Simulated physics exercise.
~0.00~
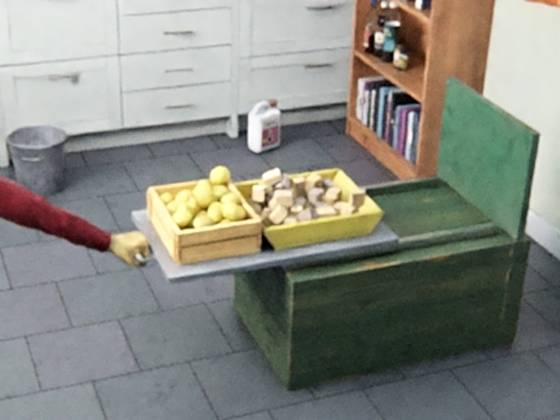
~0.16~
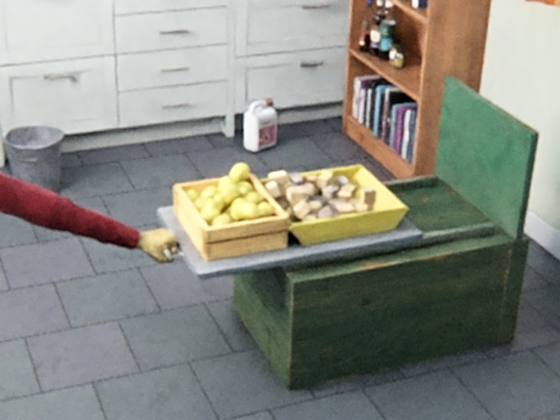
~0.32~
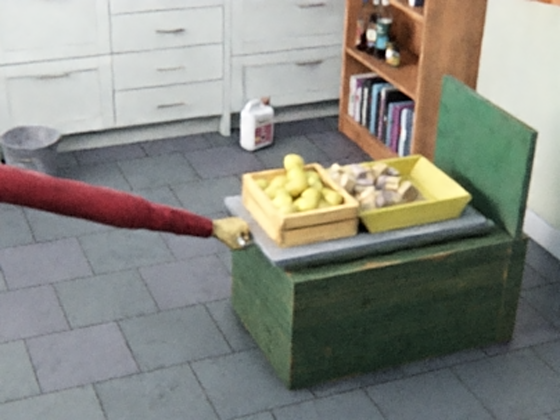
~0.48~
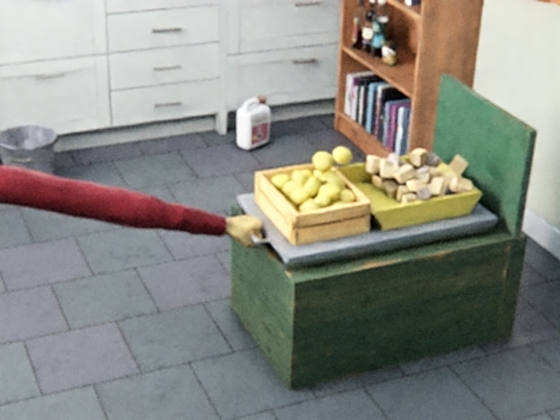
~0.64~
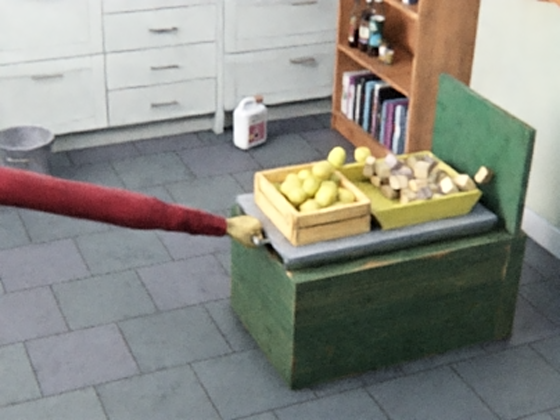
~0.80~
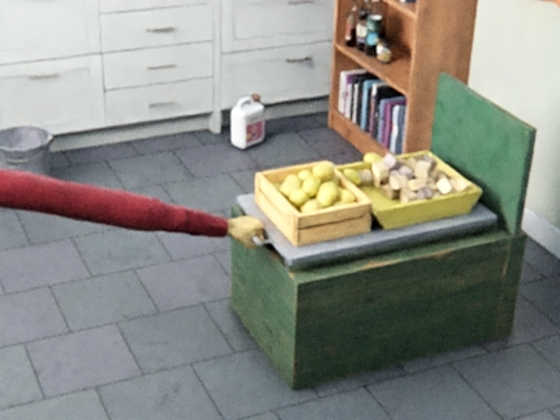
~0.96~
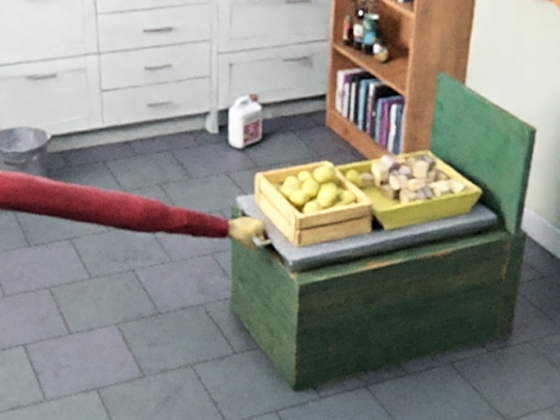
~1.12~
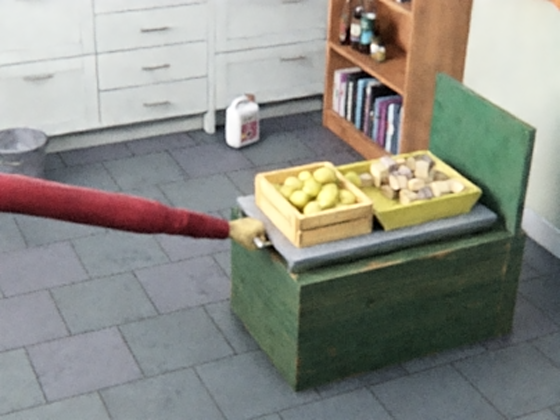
The footage shows a red-sleeved arm pushing a grey shelf rightward onto a green base, carrying a wooden tray of yellow-green fruit and a yellow tray of small wooden offcuts, whose contents jolt and shift right as it stops, then settle with both trays still full.
